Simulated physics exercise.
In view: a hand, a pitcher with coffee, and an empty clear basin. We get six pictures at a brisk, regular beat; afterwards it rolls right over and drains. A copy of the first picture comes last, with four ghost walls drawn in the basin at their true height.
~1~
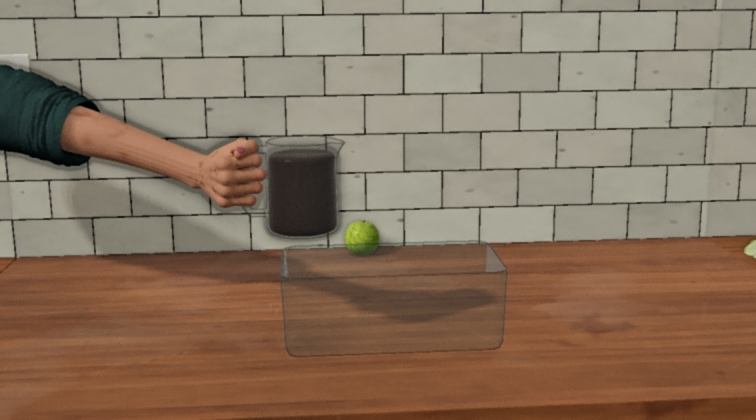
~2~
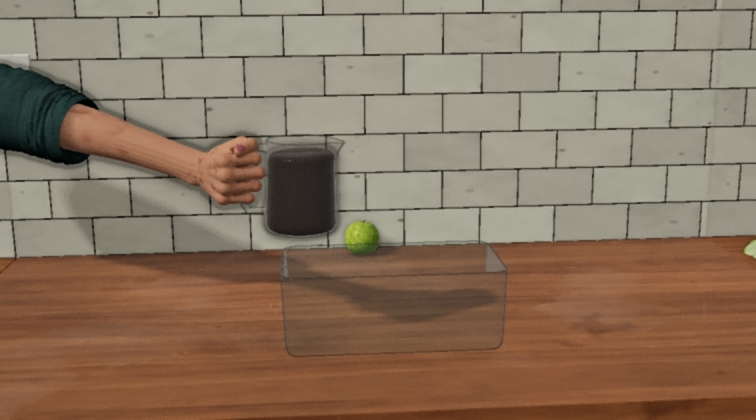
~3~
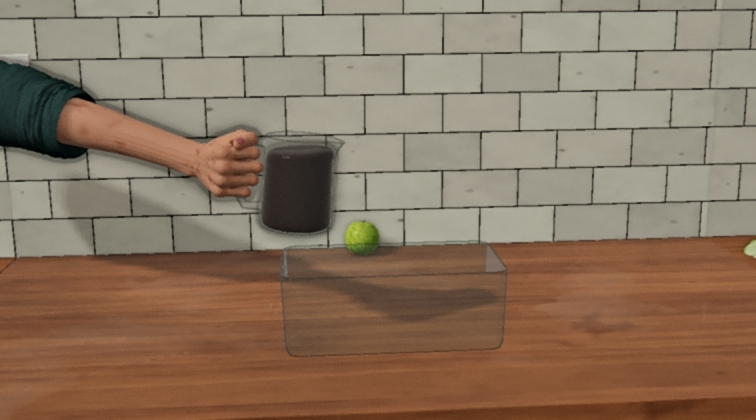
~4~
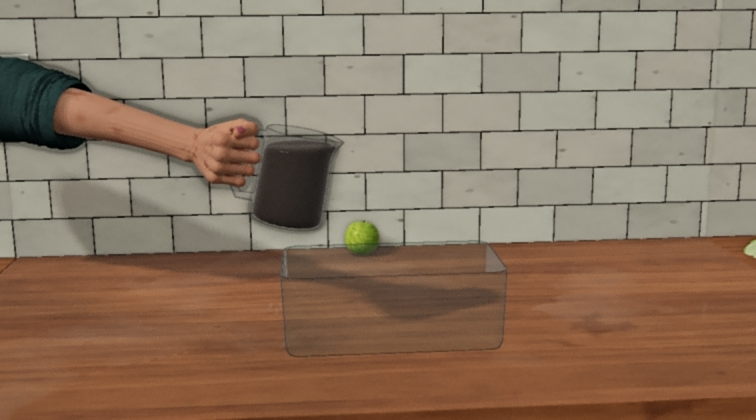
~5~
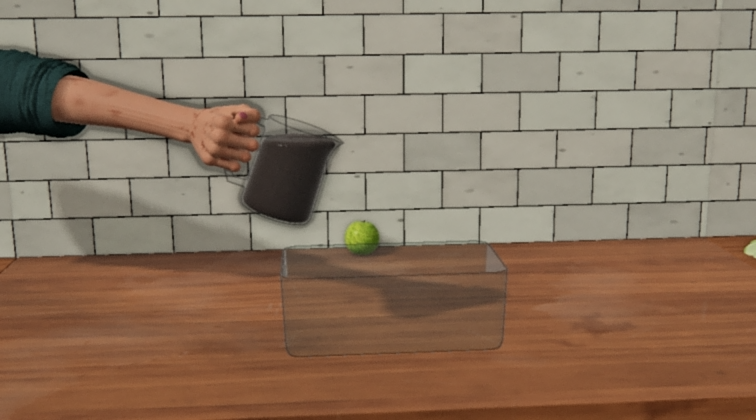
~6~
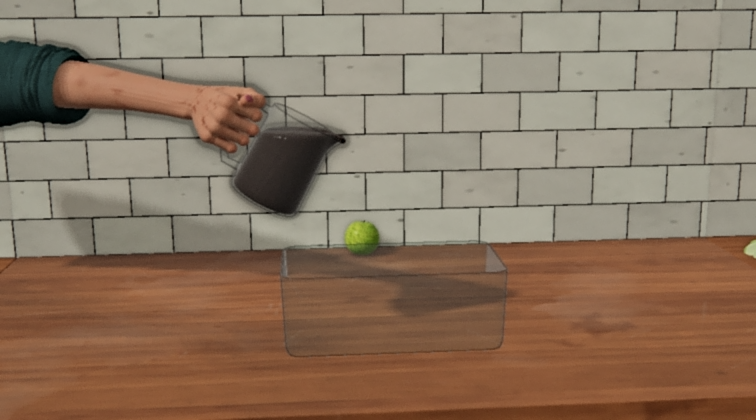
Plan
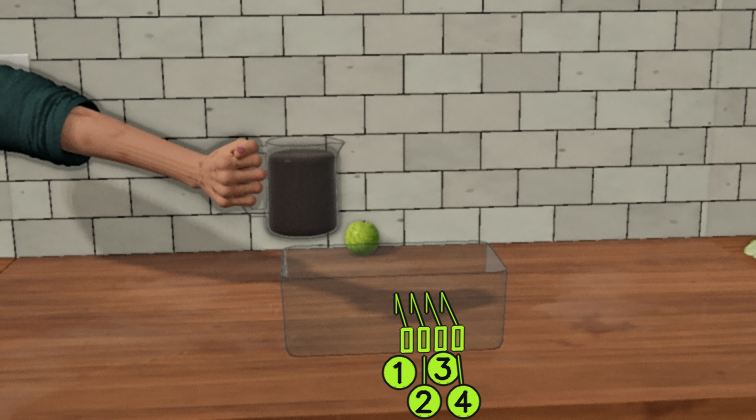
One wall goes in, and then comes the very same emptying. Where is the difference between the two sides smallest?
Place 3 does it best.
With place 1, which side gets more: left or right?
The right one.
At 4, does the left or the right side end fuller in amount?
More ends on the left.
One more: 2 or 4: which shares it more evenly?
Place 2.
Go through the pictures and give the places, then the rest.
In the first frame, upright, lip at (344, 142); basin from (286, 355) to (503, 347); nothing has left yet.
In the second frame, upright, lip at (343, 142); nothing has left yet.
In the third frame, tipped about 5°, lip at (343, 142); nothing has left yet.
In the fourth frame, tipped about 11°, lip at (343, 142); nothing has left yet.
In the fifth frame, tipped about 19°, lip at (343, 142); nothing has left yet.
In the sixth frame, tipped about 29°, lip at (342, 142); nothing has left yet.
In lime, 1 at (407, 357); 2 at (424, 356); 3 at (441, 356); 4 at (458, 355).
With 1, about 17 % ends left of the wall and 81 % right of it.
With 2, about 29 % ends left of the wall and 68 % right of it; 3 % is lost outside.
With 3, about 50 % ends left of the wall and 45 % right of it; 5 % is lost outside.
With 4, about 82 % ends left of the wall and 14 % right of it; 4 % is lost outside.
